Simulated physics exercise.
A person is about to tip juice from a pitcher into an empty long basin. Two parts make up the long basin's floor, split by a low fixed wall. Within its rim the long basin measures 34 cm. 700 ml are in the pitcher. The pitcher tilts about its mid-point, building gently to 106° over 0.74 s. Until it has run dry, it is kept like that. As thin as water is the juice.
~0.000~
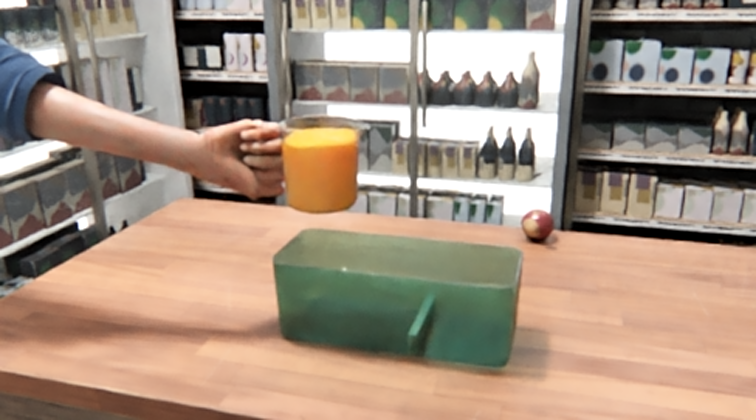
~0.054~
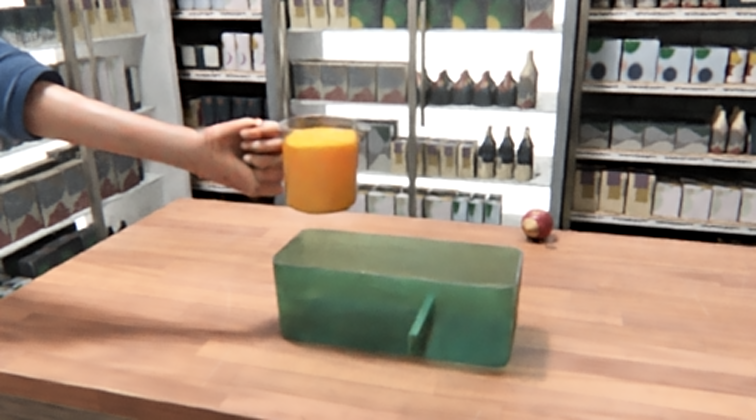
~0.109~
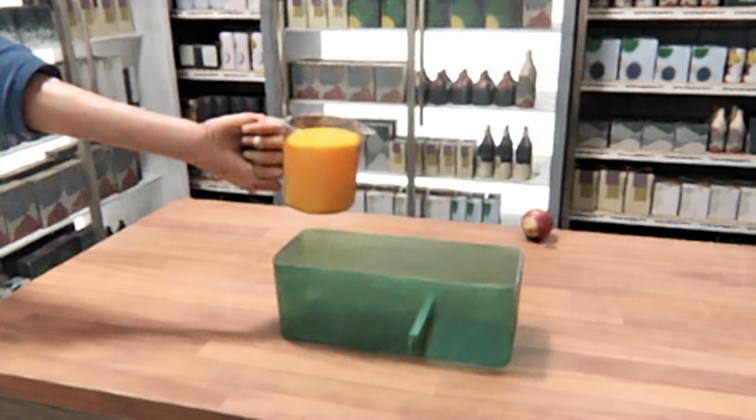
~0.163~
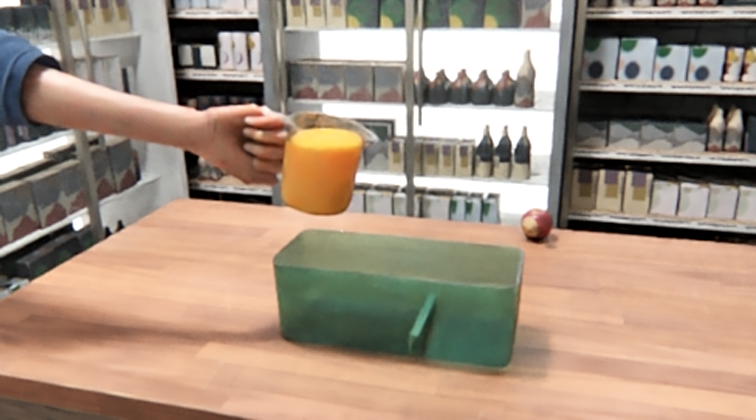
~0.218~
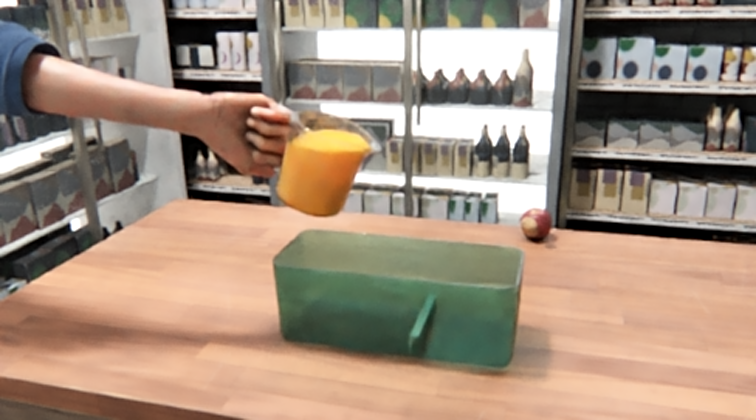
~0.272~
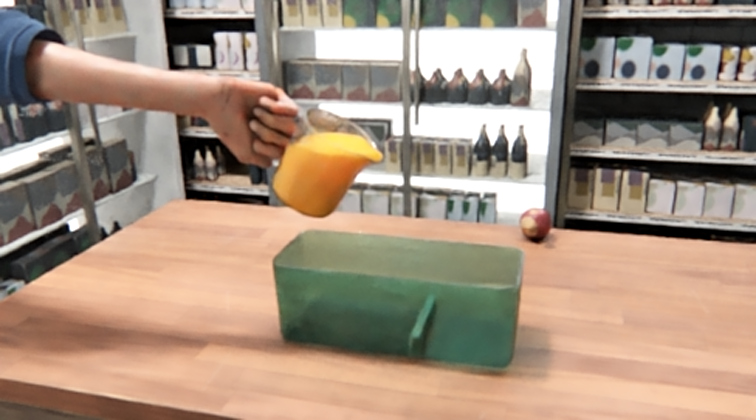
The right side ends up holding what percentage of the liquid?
About 30 in every hundred parts.
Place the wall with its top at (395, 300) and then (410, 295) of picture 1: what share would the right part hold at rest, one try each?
Some 85 in a hundred, then some 50 in a hundred.
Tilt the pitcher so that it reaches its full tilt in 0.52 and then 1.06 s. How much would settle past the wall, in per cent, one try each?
30 and 40 %.
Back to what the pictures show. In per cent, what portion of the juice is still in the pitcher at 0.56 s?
I'd put it near 58 percent.
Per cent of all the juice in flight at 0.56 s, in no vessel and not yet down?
Some 22 per cent, I reckon.
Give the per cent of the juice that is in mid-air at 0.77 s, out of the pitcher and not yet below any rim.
I'd say some 12 per cent is in the air.
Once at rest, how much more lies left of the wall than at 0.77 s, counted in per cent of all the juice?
I'd say near 18 percent.
By 0.56 s the tilt is 92° and 57 per cent is still to pour, 9 is left of the wall and 11 right of it.
By 0.77 s the tilt is 106° and 13 per cent is still to pour, 50 is left of the wall and 25 right of it.
By 1.00 s the tilt is 106° and 2 per cent is still to pour, 66 is left of the wall and 26 right of it.
By 1.24 s the tilt is 106° and 0 per cent is still to pour, 69 is left of the wall and 29 right of it.
At rest 68 per cent lies left of the wall, 30 right of it and 3 outside.
